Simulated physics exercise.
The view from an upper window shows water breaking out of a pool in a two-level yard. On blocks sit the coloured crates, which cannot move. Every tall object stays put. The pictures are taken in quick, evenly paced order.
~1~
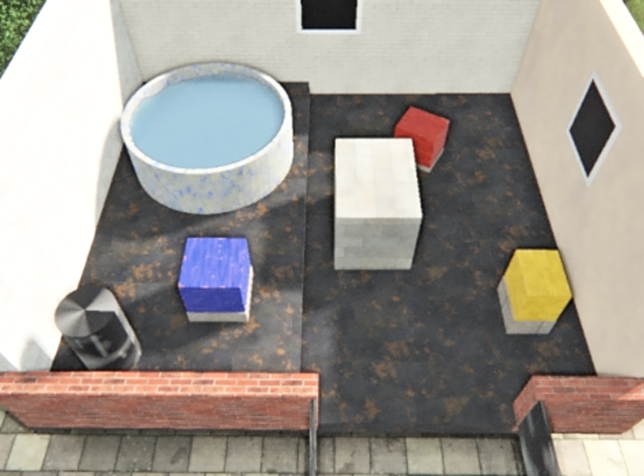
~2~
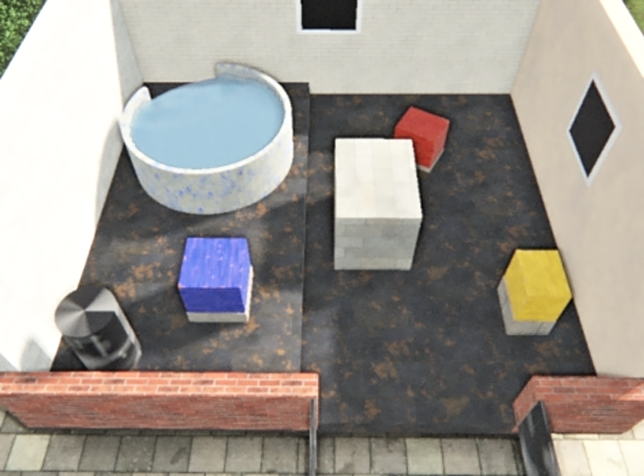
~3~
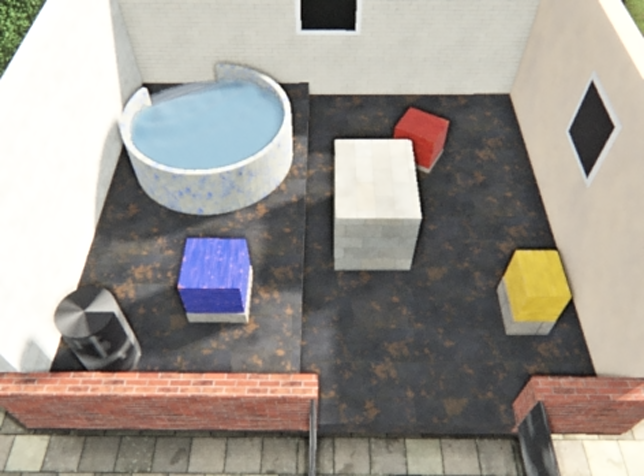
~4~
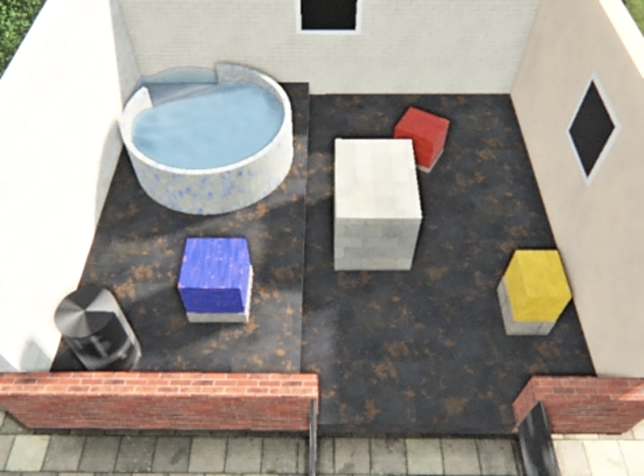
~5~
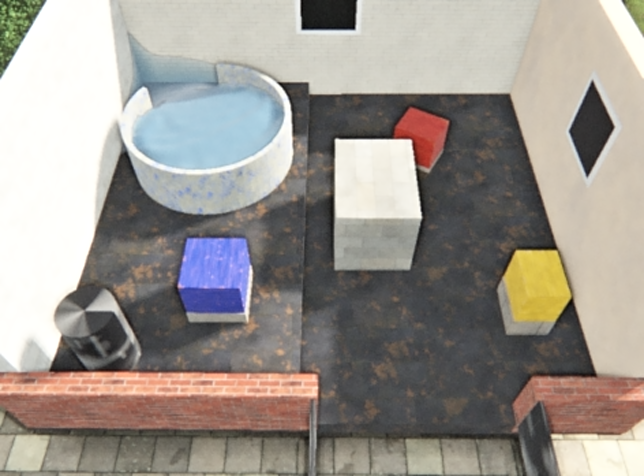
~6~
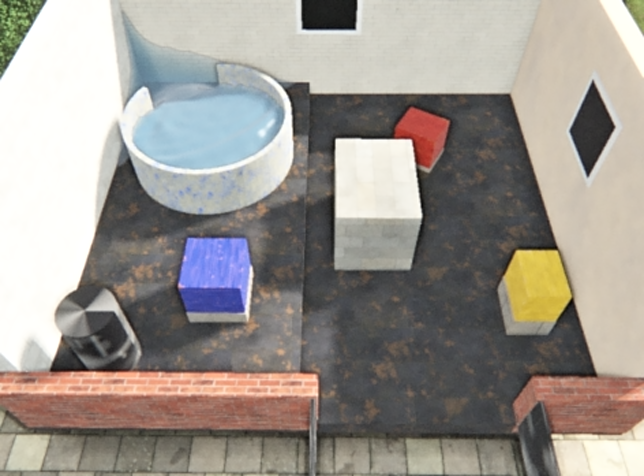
In a walled yard with coloured crates on blocks, a round pool stood whole and still, then its far side opened and water poured out through the gap, spreading against the walls behind it.
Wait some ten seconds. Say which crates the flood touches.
In order: The blue crate remains untouched by water; the red crate is touched by water; the yellow crate remains untouched by water.
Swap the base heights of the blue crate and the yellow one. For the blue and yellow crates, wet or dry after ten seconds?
Result: Blue crate comes through fine; yellow crate comes through fine.
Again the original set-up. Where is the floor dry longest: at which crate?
That one's the crate marked yellow.
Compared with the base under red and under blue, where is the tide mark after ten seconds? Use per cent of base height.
Roughly 330 and 50 per cent respectively.
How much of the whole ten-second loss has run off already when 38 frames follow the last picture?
I'd put it at 5 per cent.
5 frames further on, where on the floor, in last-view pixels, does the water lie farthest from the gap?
My pick would be pixel (376, 97).
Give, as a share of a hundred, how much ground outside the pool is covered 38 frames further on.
My guess is around 90 in a hundred.
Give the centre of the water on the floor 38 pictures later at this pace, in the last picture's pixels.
Roughly at (273, 175).
A moment on, water covers 15 % of the floor; the blue crate not reached, the red crate not reached, the yellow crate not reached.
Next, water covers 35 % of the floor; the blue crate not reached, the red crate water round its plinth, the yellow crate not reached.
Then, water covers 60 % of the floor; the blue crate water round its plinth, the red crate water round its plinth, the yellow crate not reached.
Later, water covers 90 % of the floor; the blue crate water round its plinth, the red crate water round its plinth, the yellow crate water round its plinth.
In the end, water covers 95 % of the floor; the blue crate stayed above the water, the red crate was topped, the yellow crate stayed above the water.
